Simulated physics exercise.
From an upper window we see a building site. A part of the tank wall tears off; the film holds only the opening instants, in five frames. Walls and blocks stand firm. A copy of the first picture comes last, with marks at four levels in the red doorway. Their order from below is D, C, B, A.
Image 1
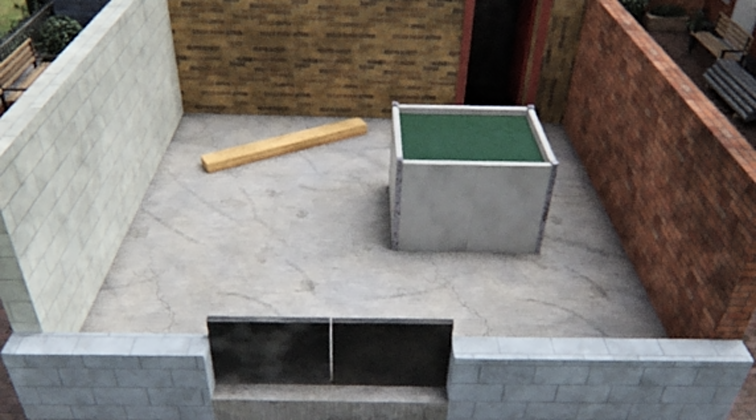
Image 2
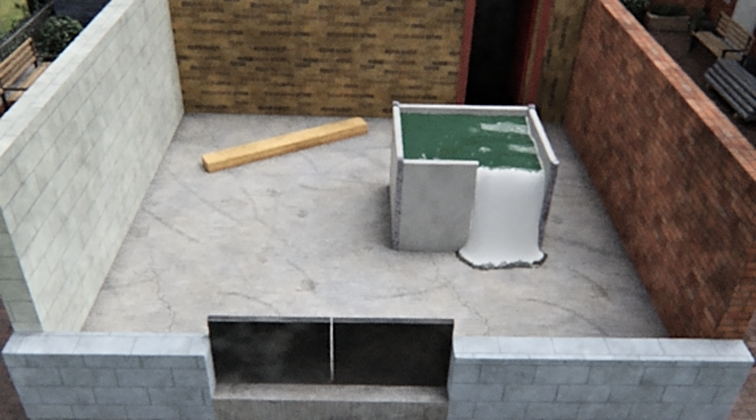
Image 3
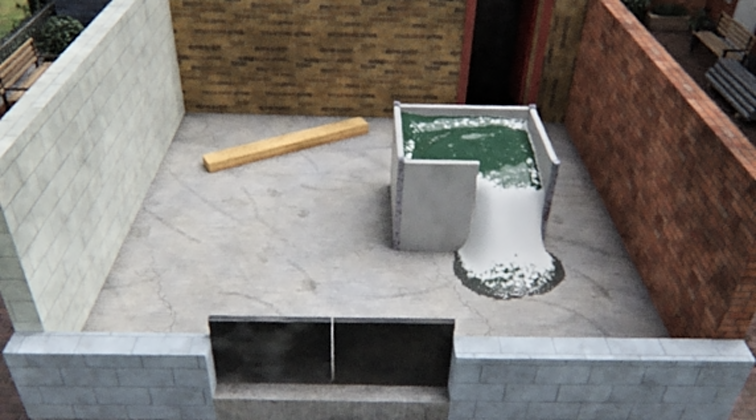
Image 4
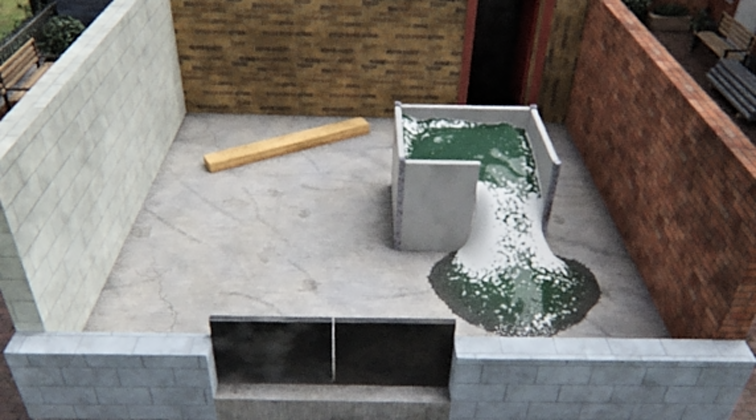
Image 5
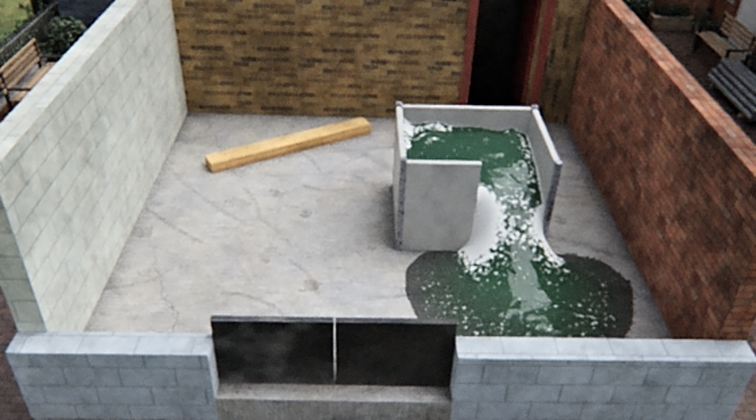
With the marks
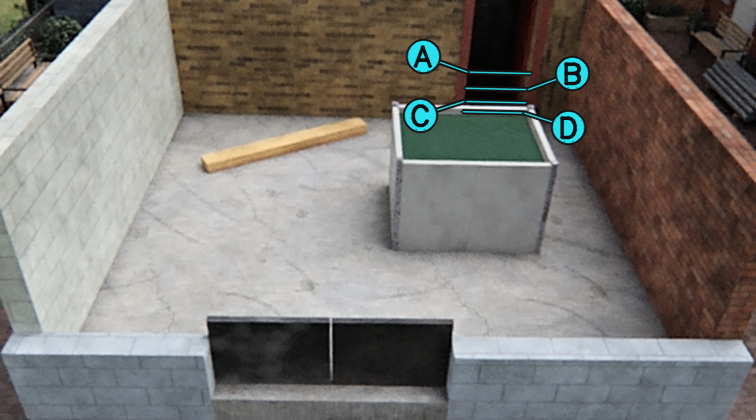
Green water pouring from an open-fronted grey tank in a walled yard, foaming white and spreading across the cracked concrete ground.
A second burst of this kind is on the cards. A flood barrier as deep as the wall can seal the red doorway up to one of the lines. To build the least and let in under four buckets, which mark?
I would pick mark D.
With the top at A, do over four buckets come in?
No.
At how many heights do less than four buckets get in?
All of the four.
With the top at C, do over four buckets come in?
No.
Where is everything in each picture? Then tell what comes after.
Water in the tank at rest, its middle at (469, 140); foot of the red doorway at (492, 122); shut gate at (331, 331), in the first picture.
In the second picture, 1 % of the ground under water, visible out to (467, 259).
In the third picture, 3 % of the ground under water, visible out to (486, 289).
In the fourth picture, 6 % of the ground under water, visible out to (565, 314).
In the fifth picture, 12 % of the ground under water, visible out to (621, 303).
In cyan, A at (499, 72); B at (496, 88); C at (495, 102); D at (493, 112); from the bottom up D, C, B, A.
Choosing A, nothing gets over.
Choosing B, nothing gets over.
Choosing C, nothing gets over.
Choosing D, a bucket or two gets in.
